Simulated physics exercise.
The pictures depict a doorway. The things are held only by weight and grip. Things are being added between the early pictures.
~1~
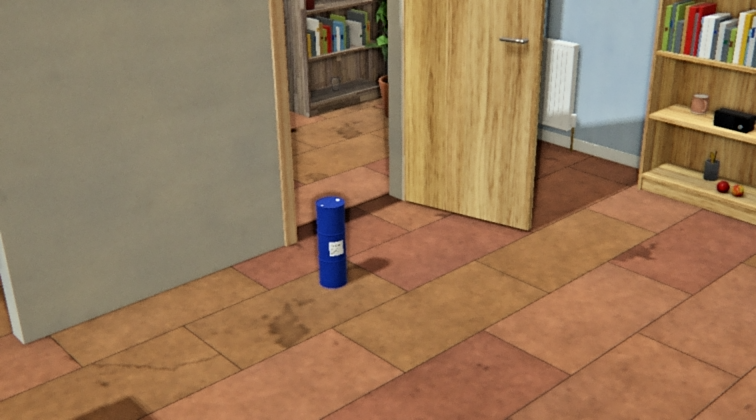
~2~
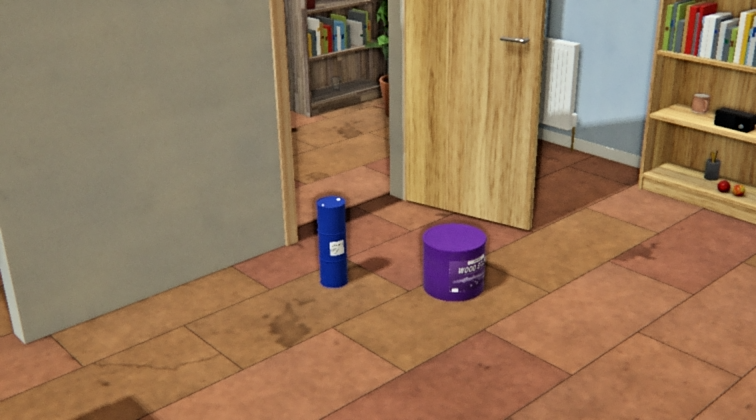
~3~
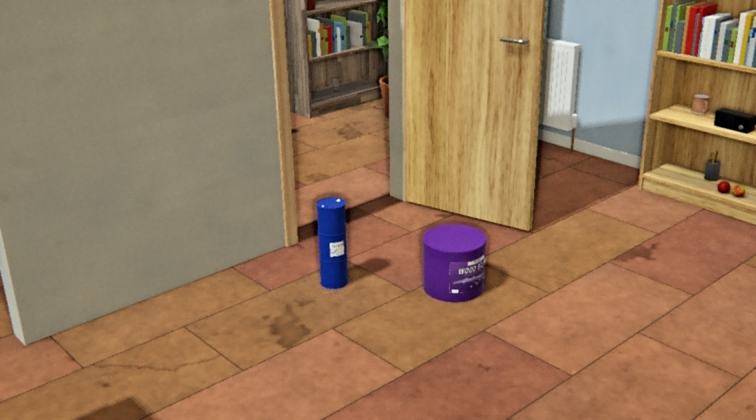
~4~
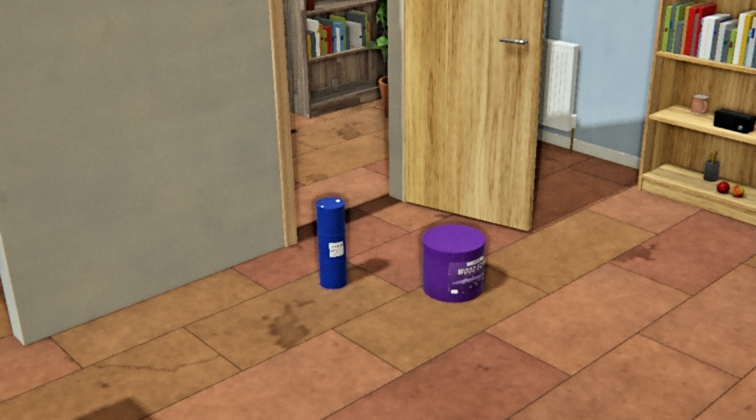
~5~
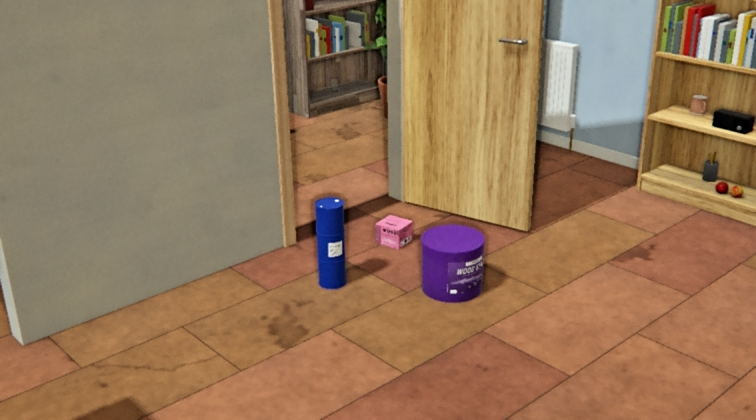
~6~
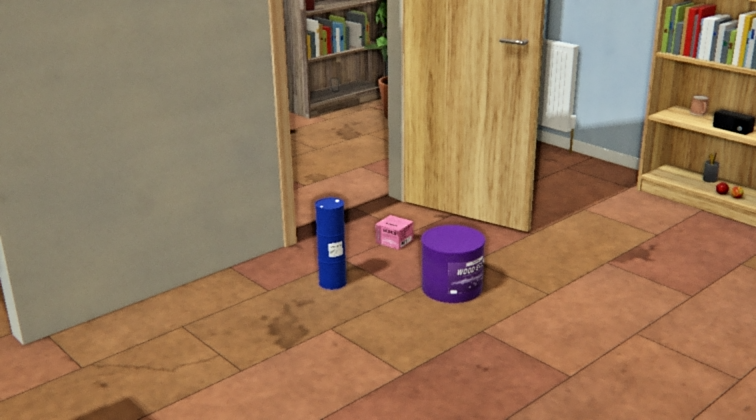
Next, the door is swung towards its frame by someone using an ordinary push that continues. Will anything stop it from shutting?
The door is likely to swing home.
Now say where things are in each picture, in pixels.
In the first frame, door wide open and still.
In the second frame, door wide open and still; purple pail (454, 262); blue canister (333, 243).
In the third frame, door wide open and still; purple pail (454, 263); blue canister (333, 244).
In the fourth frame, door wide open and still; purple pail (453, 263); blue canister (332, 244).
In the fifth frame, door wide open and still; purple pail (452, 263); blue canister (331, 244).
In the sixth frame, door wide open and still; pink box (394, 232); purple pail (453, 264).
Then, 0.90 s past the last view, door 63° open.
Then, 1.40 s past the last view, door 26° open; pink box displaced well along near (350, 232).
Then, 1.70 s past the last view, door 3° open; pink box displaced well along near (312, 223).
Finally, door 0° open; moved from the start, pink box; the other 2 still in place. Final places as the last picture's camera would see them, pink box near (301, 218).
